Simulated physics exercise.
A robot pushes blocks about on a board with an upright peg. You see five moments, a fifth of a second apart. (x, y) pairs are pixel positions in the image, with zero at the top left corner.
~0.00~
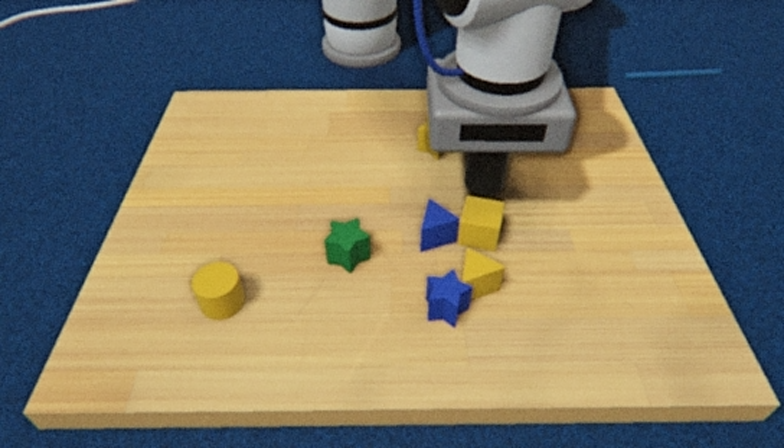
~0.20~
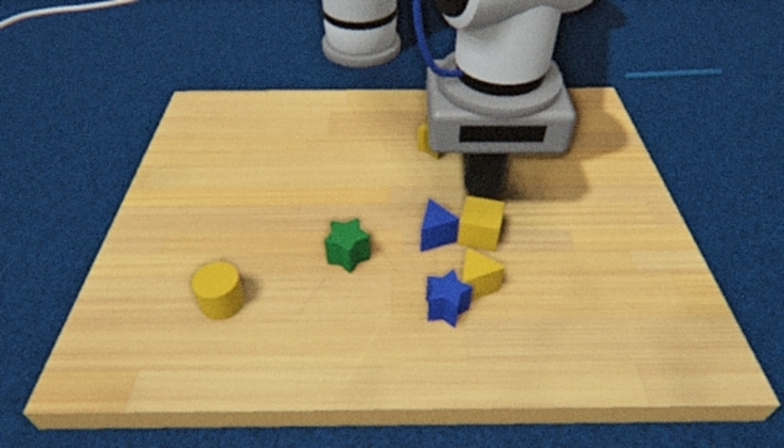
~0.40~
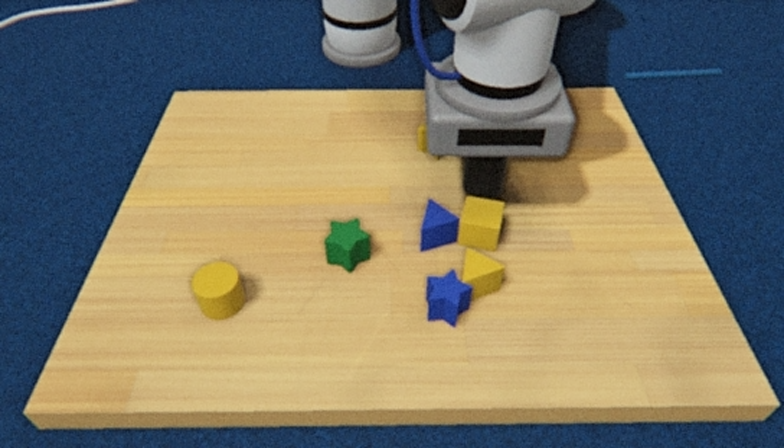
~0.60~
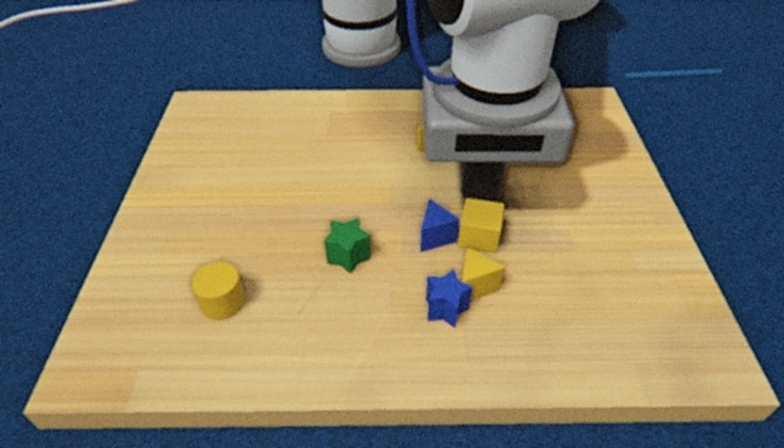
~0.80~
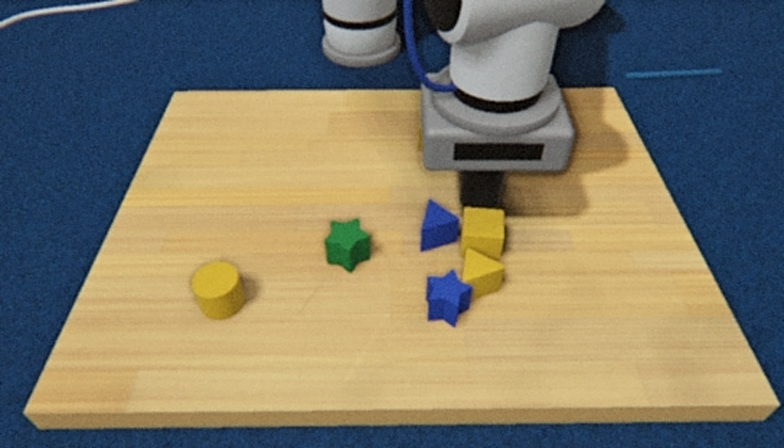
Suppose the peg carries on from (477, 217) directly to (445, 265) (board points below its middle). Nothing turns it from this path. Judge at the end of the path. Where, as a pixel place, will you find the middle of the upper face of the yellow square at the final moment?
It should be at (470, 271) by then.
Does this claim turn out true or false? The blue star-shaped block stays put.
False
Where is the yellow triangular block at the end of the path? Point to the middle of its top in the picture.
It should be at about (492, 296).
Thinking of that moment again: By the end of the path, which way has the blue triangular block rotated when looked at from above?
It is turned clockwise.
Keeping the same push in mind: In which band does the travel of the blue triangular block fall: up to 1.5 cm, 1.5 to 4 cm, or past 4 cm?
It ends 1.5 to 4 cm from its spot.
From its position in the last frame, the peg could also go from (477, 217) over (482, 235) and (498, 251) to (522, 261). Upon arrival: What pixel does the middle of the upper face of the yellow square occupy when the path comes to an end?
The spot you're after is about (496, 260) in the image.
What follows on the original path. Halfway along, peg (463, 223); blue triangular block (429, 219), turned 30° clockwise; yellow triangular block (482, 275), turned 40° anticlockwise; yellow square (474, 247), turned 15° anticlockwise.
At the end, peg (446, 248); blue triangular block (416, 227), turned 75° clockwise; blue star-shaped block (442, 297); yellow triangular block (492, 296), turned 65° anticlockwise; yellow square (470, 271), turned 40° anticlockwise.
